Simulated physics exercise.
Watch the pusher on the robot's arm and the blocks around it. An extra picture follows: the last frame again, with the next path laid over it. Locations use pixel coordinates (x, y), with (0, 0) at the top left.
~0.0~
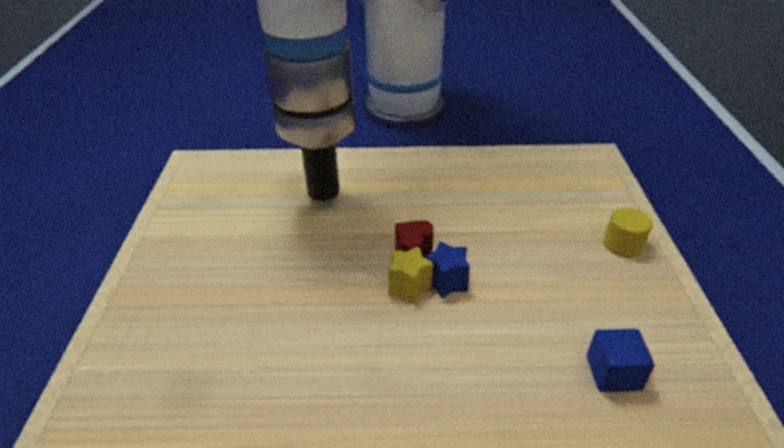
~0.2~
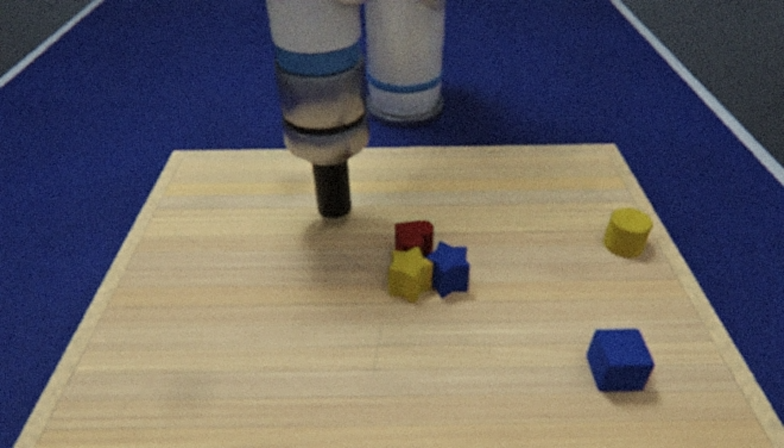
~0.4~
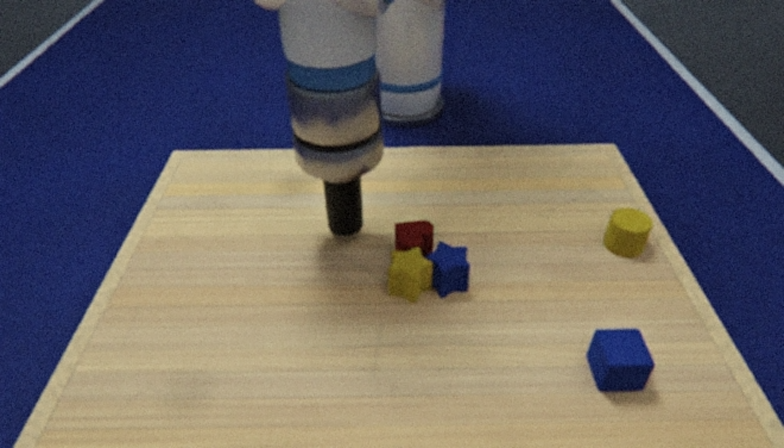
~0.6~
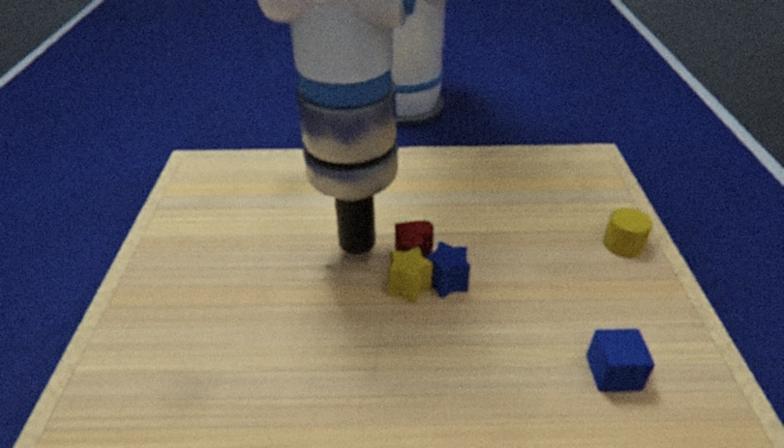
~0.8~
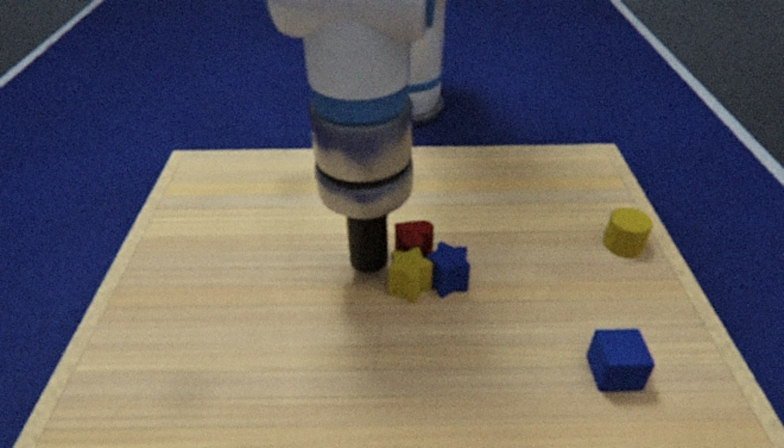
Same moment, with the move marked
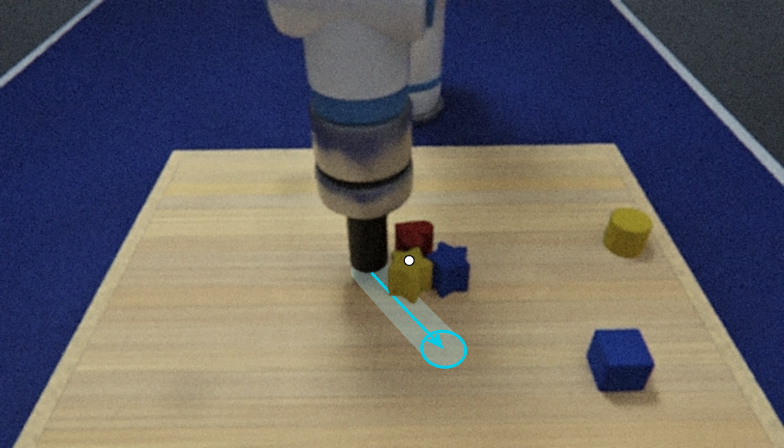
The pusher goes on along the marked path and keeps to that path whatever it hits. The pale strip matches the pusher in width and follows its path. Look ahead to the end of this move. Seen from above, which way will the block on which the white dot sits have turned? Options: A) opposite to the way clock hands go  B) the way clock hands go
That would be A.
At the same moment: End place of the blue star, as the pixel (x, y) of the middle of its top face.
Pixel (471, 259).
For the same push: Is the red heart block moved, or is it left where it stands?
The red heart block keeps its place.
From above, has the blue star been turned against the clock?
I expect so.
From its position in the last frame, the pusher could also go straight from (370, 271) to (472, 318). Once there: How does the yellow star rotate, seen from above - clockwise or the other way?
Twists clockwise.
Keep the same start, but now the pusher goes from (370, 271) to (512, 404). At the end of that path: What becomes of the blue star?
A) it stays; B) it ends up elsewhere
I choose B.
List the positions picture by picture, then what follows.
Tip of the pusher at (324, 192), middles of tops, yellow star at (409, 260), red heart block at (414, 231), blue star at (449, 255), in the first picture.
Pusher at (335, 208), nothing pushed, in the second picture.
Pusher at (346, 225), nothing pushed, in the third picture.
Pusher at (357, 242), nothing pushed, in the fourth picture.
Pusher at (369, 260), yellow star at (409, 260), red heart block at (414, 231), blue star at (449, 255), in the fifth picture.
The line goes from (370, 271) to (444, 349); the dot is on the yellow star.
The first path, step by step. One third of the way, pusher at (392, 284); yellow star at (429, 273); blue star at (463, 258), turned 30° anticlockwise.
Two thirds of the way, pusher at (417, 310); yellow star at (453, 285), turned 25° anticlockwise; blue star at (471, 259), turned 60° anticlockwise.
At the end, pusher at (444, 338); yellow star at (460, 288), turned 55° anticlockwise; red heart block unmoved; blue star at (471, 259), turned 60° anticlockwise.
